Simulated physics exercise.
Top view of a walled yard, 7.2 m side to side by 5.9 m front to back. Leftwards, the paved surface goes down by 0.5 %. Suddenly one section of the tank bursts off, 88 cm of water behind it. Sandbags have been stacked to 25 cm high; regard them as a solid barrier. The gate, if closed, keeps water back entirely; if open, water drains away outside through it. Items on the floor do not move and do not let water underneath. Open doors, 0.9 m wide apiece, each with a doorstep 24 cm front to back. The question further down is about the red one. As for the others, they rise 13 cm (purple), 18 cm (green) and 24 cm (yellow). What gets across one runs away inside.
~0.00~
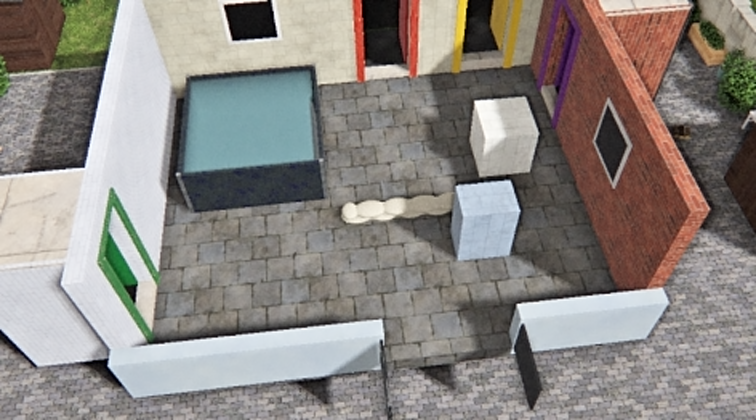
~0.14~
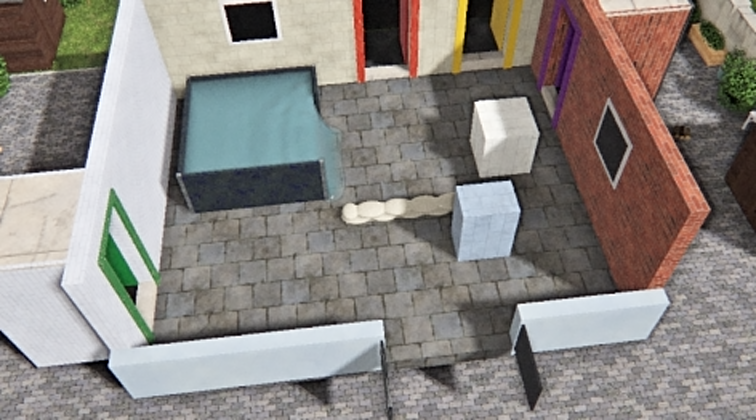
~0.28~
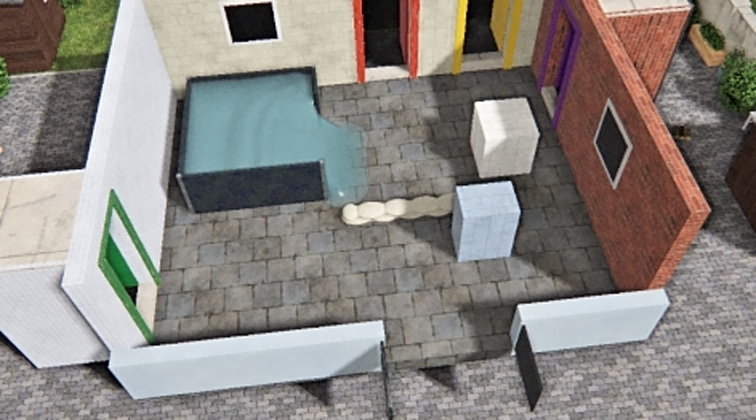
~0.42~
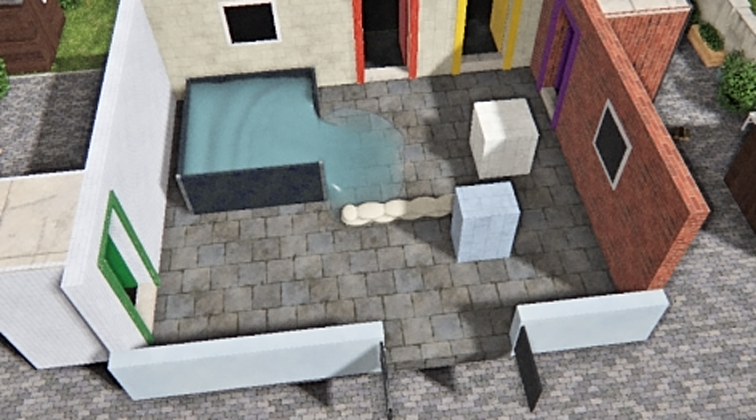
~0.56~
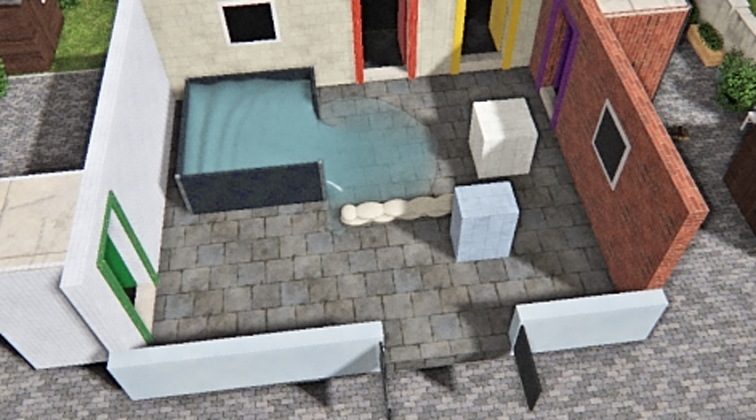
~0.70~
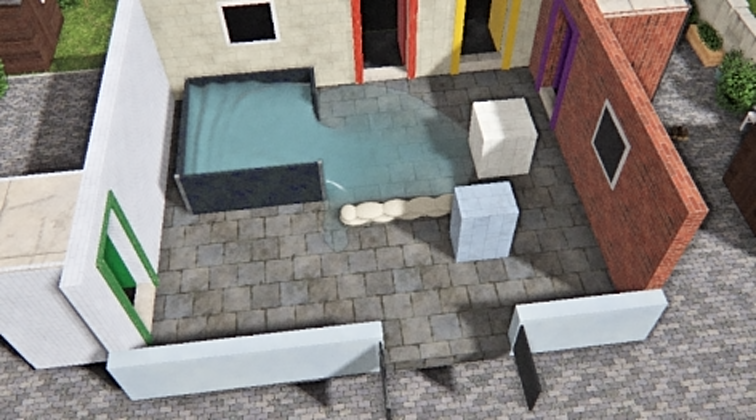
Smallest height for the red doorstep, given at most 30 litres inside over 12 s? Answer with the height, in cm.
About 14.5 cm.
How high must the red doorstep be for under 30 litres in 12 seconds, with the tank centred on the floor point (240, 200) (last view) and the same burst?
11.0 cm or thereabouts.
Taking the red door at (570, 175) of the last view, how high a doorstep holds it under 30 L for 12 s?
25 cm.
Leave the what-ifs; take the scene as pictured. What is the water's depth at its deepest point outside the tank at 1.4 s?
It gets to close to 54 centimetres there.
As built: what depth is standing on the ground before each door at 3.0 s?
Depths in cm: Red 3, purple 28, green 0, yellow 39.
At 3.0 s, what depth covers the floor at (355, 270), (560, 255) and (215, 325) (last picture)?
Around 0 cm, 8 cm and 0 cm.
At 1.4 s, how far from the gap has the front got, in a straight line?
I make it some 4.6 m.
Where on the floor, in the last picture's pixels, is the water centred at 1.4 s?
(312, 156) or so.
After 1.4 s water covers 35 % of the floor, deepest (54 cm) near (471, 178); 9 cm at the red door, 0 litres in over its 12 cm doorstep.
After 3.0 s water covers 50 % of the floor, deepest (41 cm) near (505, 72); 3 cm at the red door, 0 litres in over its 12 cm doorstep.
After 12.0 s water covers 95 % of the floor, deepest (17 cm) near (155, 301); 10 cm at the red door, 60 litres in over its 12 cm doorstep.
At the red door as built, the water arrived by 0.8 s and peaked near 18 cm at 5.2 s.
With a doorstep of 13 cm, 45 litres would have come in within the 12 s; with 18 cm, 8 litres. So under 30 litres takes about 14.5 cm.
